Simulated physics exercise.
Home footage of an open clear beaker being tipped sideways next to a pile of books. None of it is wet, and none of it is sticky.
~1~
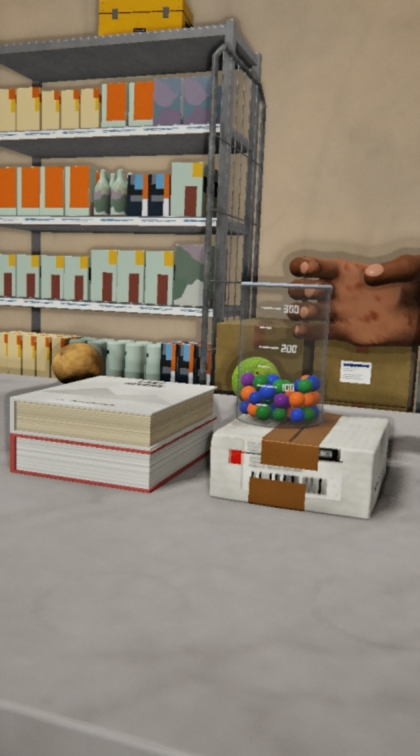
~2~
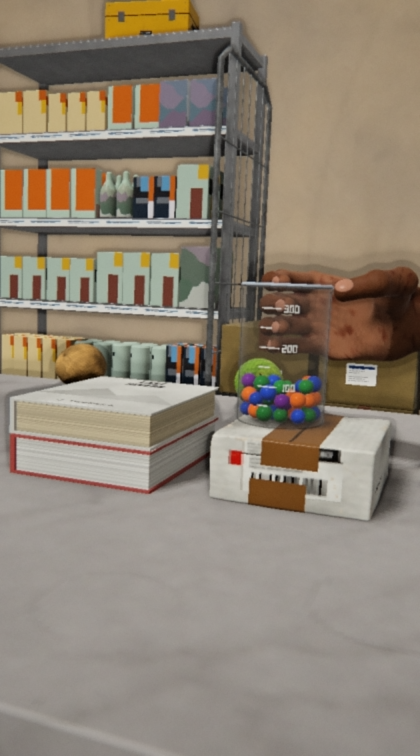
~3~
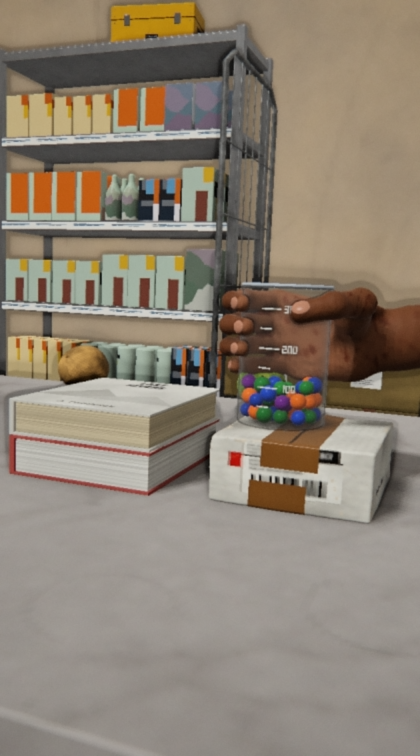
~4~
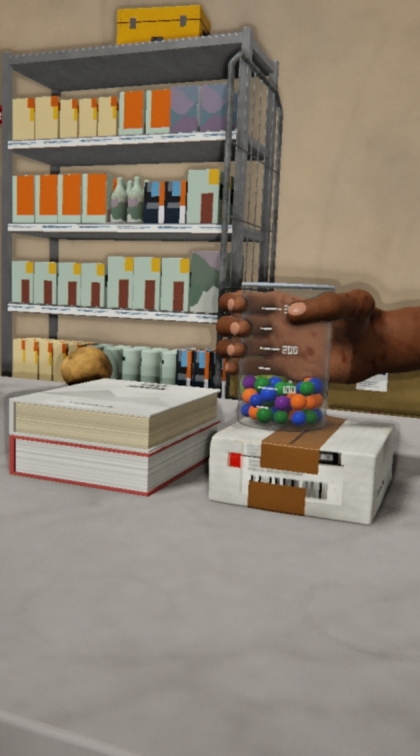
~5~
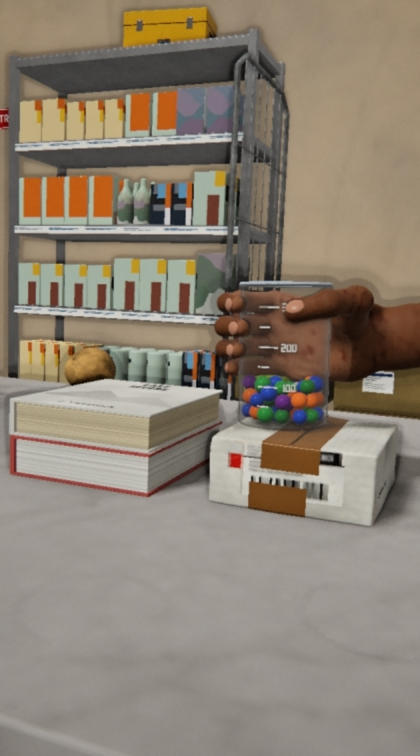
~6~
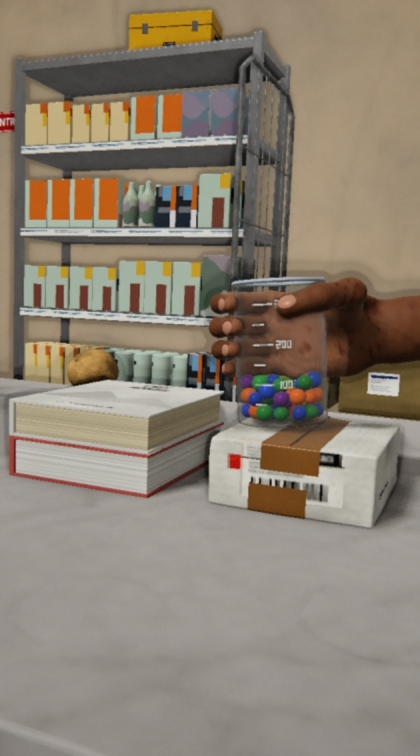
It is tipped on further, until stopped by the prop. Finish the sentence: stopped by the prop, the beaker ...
Stopped by the prop, the beaker keeps all it holds.
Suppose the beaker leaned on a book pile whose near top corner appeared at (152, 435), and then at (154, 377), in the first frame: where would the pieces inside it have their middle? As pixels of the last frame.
Case 1: (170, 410); case 2: (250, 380).
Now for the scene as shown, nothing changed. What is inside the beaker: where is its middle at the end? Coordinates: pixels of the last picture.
At about (228, 380).
Then, 0.42 s later than the last frame, the beaker leans 23°; everything is still inside.
Then, 0.96 s later than the last frame, the beaker leans 46°; everything is still inside.
Then, 1.54 s later than the last frame, the beaker leans 71°; everything is still inside.
When it is over, the beaker rests on the book pile at 74°; everything is still inside.
